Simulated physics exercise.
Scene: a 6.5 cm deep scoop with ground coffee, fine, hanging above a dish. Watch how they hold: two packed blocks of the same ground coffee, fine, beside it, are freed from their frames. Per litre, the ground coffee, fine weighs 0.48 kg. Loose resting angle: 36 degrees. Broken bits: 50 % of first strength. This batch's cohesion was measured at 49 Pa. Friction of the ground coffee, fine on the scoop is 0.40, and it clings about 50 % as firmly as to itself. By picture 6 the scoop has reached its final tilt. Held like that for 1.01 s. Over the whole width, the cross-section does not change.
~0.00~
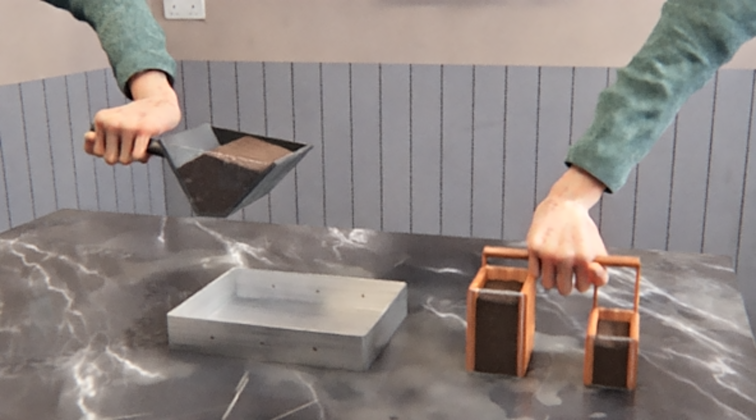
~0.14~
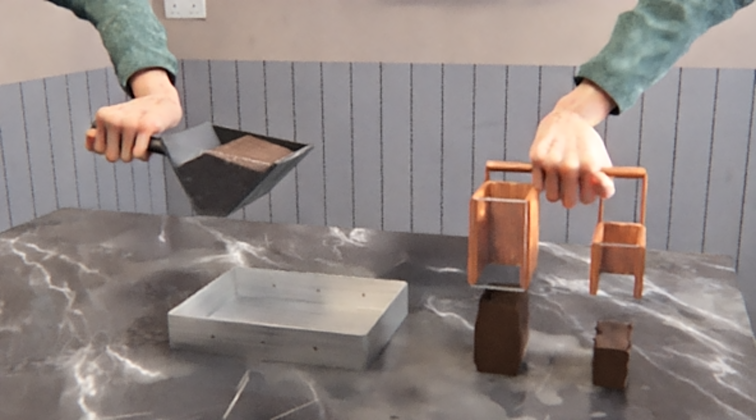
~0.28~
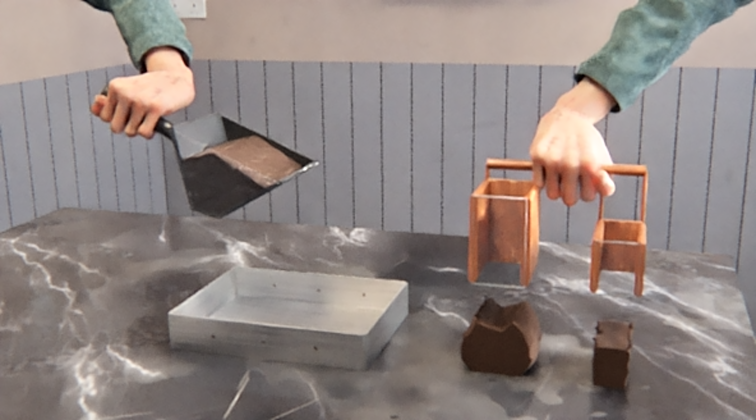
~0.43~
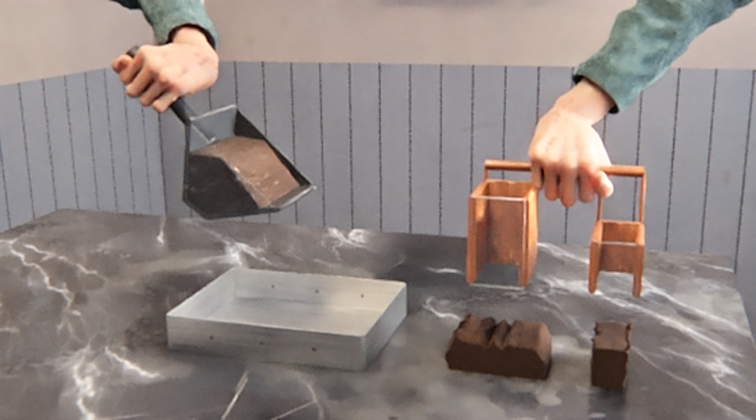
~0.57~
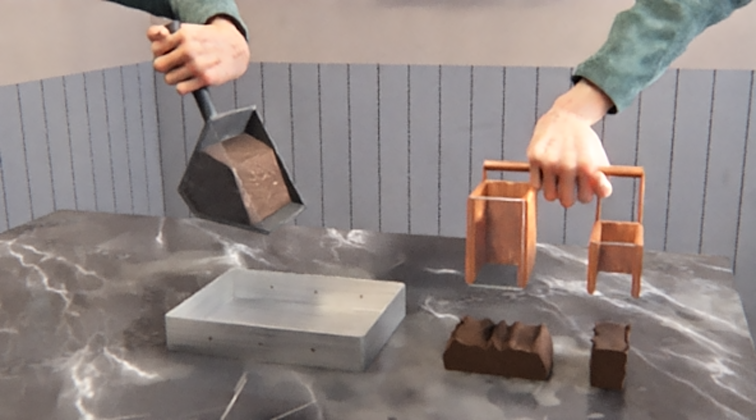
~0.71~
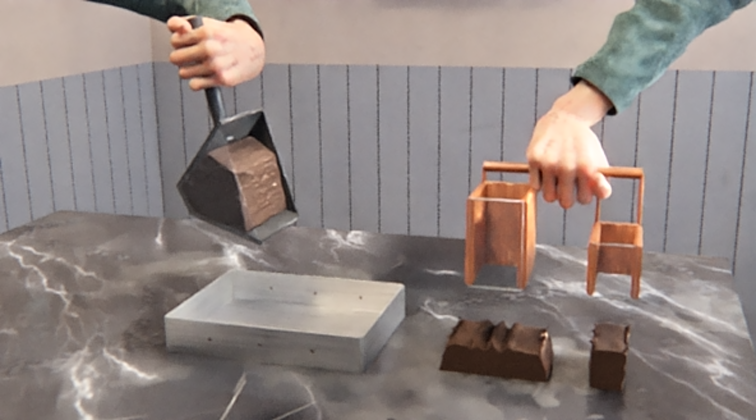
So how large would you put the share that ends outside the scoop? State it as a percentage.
I would put it near 37 %.
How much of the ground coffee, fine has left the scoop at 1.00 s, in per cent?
It's some 0 percent by my reckoning.
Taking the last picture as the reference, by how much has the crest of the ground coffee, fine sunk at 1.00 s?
Some 3.0 cm.
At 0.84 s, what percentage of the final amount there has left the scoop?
Around 0 out of 100.
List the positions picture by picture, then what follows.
In the first frame, lip at (272, 163), tilt 0 degrees; highest point of the ground coffee, fine at (201, 155); test blocks 9.0 cm, 4.9 cm high (left to right).
In the second frame, lip at (273, 163), tilt 1 degrees; highest point of the ground coffee, fine at (202, 154); test blocks 8.4 cm, 4.9 cm high (left to right).
In the third frame, lip at (278, 181), tilt 15 degrees; highest point of the ground coffee, fine at (215, 154); test blocks 6.2 cm, 4.9 cm high (left to right).
In the fourth frame, lip at (277, 207), tilt 35 degrees; highest point of the ground coffee, fine at (196, 154); test blocks 4.2 cm, 4.9 cm high (left to right).
In the fifth frame, lip at (268, 230), tilt 55 degrees; highest point of the ground coffee, fine at (204, 152); test blocks 4.0 cm, 4.9 cm high (left to right).
In the sixth frame, lip at (261, 240), tilt 64 degrees; highest point of the ground coffee, fine at (207, 155); test blocks 4.0 cm, 4.9 cm high (left to right).
By 0.84 s, the scoop is at 64 degrees and 0 % has left it.
By 1.00 s, the scoop is at 64 degrees and 0 % has left it.
By 1.16 s, the scoop is at 64 degrees and 15 % has left it.
By 1.31 s, the scoop is at 64 degrees and 36 % has left it.
By 1.52 s, at the end, the scoop is at 64 degrees and 37 % has left it.
